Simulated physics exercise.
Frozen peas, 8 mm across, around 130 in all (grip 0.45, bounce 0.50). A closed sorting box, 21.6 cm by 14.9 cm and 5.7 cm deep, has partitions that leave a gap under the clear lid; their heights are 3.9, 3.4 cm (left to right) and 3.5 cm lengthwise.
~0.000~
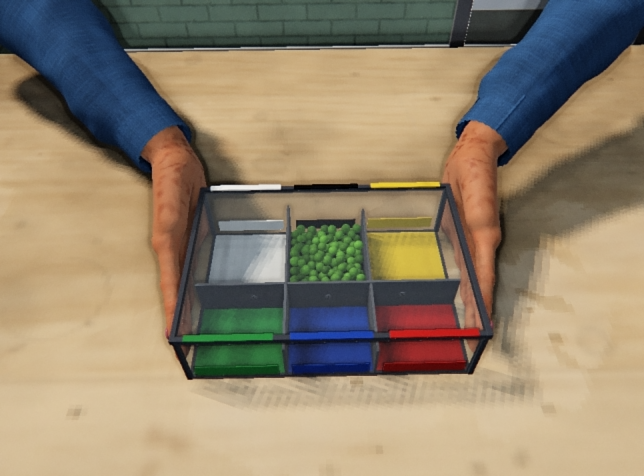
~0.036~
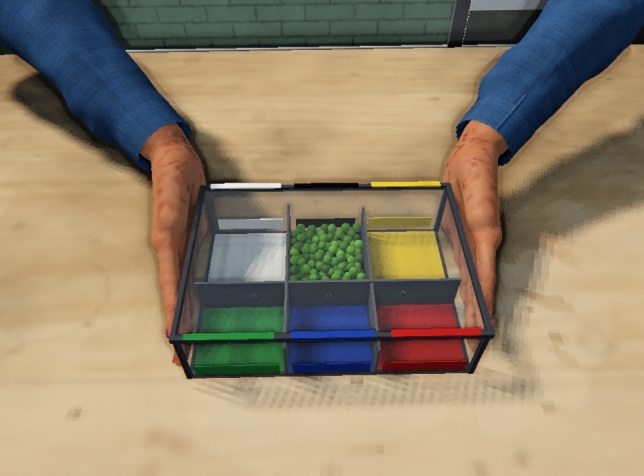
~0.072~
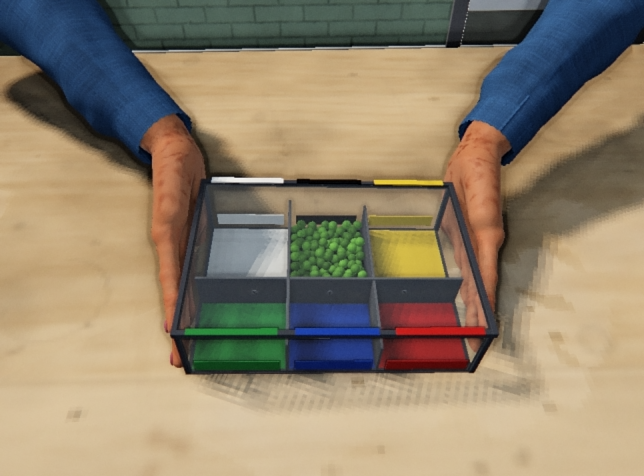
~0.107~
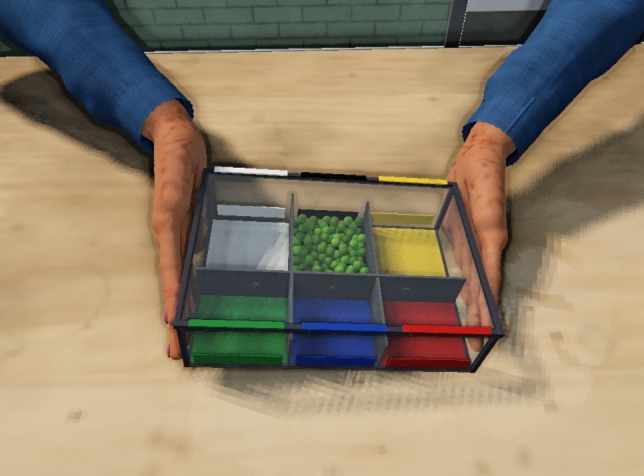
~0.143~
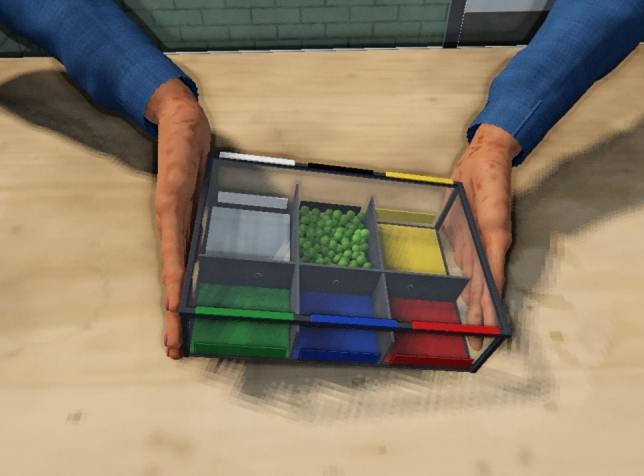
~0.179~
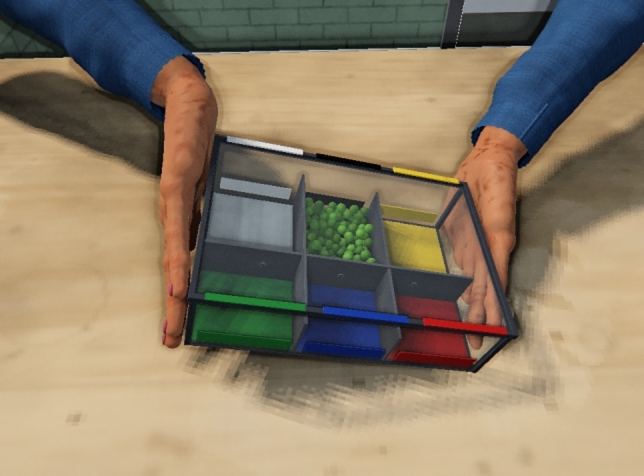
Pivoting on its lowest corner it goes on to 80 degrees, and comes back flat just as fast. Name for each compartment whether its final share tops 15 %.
Red below, blue below, green below, yellow above, white below, black above.
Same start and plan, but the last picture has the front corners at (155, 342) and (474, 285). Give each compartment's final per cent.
Red 0; blue 0; green 0; yellow 0; white 15; black 85.
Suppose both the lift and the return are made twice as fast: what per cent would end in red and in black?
In that case red 10, black 40.
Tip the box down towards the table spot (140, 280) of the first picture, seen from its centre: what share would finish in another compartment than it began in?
About 15 per cent.
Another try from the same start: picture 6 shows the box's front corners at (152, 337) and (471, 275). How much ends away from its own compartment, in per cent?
It would be near 15 per cent.
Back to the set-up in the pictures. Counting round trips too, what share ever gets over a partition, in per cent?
About 30 per cent.
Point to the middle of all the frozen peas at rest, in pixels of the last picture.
Near (356, 268).
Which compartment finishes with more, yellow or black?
The black one has more.
Then, at 0.77 s, tilt 80 degrees; yellow 5 %, black 95 %.
After 1.16 s, tilt 34 degrees; red 5 %, yellow 25 %, black 70 %.
Then, at 1.64 s, tilt 0 degrees; red 5 %, yellow 25 %, black 70 %.
In the end, at 2.2 s, red 5 %, blue 0 %, green 0 %, yellow 25 %, white 0 %, black 70 %.
